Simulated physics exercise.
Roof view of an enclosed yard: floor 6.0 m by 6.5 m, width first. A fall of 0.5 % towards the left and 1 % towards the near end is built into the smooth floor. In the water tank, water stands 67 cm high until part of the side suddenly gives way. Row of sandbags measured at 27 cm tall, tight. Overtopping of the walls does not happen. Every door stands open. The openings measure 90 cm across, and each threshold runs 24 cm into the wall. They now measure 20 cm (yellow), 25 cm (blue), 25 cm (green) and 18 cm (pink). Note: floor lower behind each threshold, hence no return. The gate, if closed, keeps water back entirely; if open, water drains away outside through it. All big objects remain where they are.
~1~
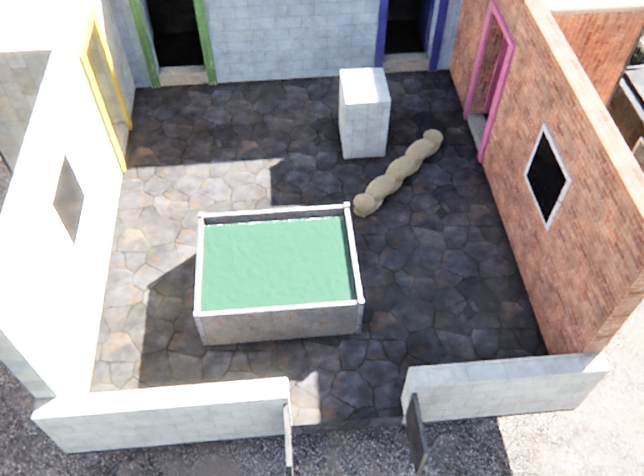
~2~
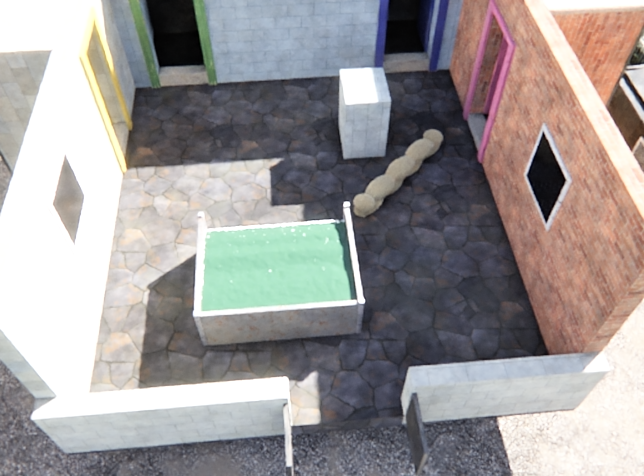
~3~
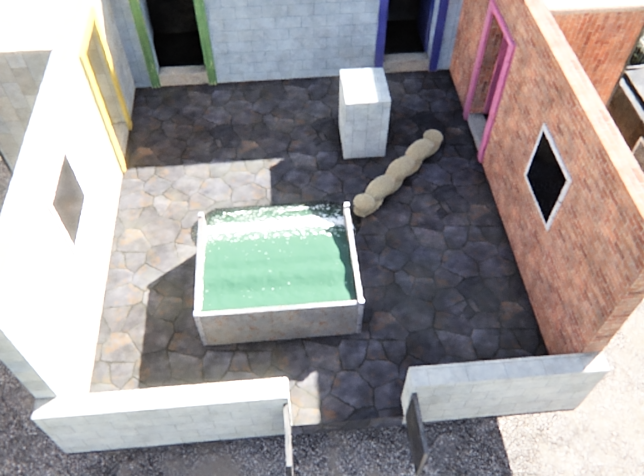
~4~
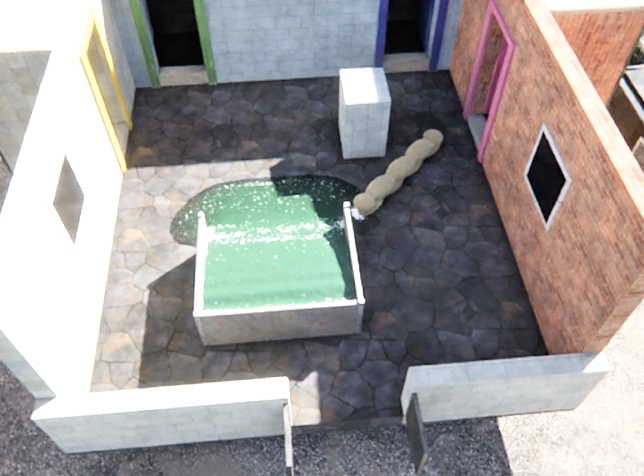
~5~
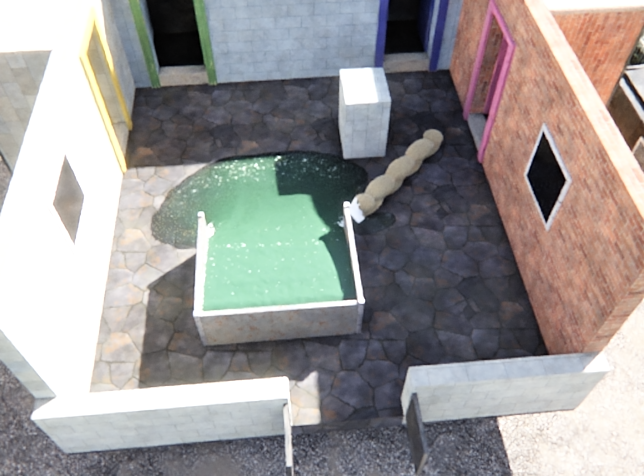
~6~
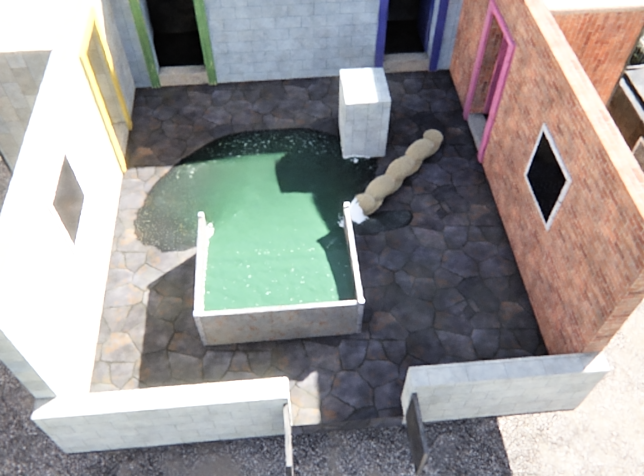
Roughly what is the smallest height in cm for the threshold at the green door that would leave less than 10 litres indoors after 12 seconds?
Close to 22 cm.
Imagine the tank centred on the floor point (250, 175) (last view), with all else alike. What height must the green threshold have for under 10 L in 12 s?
In this case, 28 cm or so.
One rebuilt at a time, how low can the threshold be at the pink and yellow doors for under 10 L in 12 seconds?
Close to 6.5 cm (pink) and close to 14.0 cm (yellow).
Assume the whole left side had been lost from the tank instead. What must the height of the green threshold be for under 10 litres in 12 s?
Some 17 centimetres.
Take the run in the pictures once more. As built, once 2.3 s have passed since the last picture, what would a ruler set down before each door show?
Centimetres: Yellow = 14, blue = 6, green = 25, pink = 0.
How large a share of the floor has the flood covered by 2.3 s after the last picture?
Close to 50 per cent of it is wet.
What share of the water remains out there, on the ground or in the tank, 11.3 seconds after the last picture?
Remaining share: Around 96 %.
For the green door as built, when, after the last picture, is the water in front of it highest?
2.6 s.
Then, 0.7 s after the last picture water covers 40 % of the floor, deepest (30 cm) near (270, 80); 3 cm at the green door, 0 litres in over its 25 cm threshold.
Then, 2.3 s after the last picture water covers 50 % of the floor, deepest (30 cm) near (136, 88); 25 cm at the green door, 1 litre in over its 25 cm threshold.
Then, 11.3 s after the last picture water covers 95 % of the floor, deepest (12 cm) near (85, 425); 3 cm at the green door, 4 litres in over its 25 cm threshold.
At the green door as built, the water peaked near 25 cm, 2.5 s after the last picture.
Run again over the same 12 s with other heights there, 17 litres in over 19.5 cm, 2 litres over 26.5 cm. The limit of 10 litres is kept from about 22 cm up.
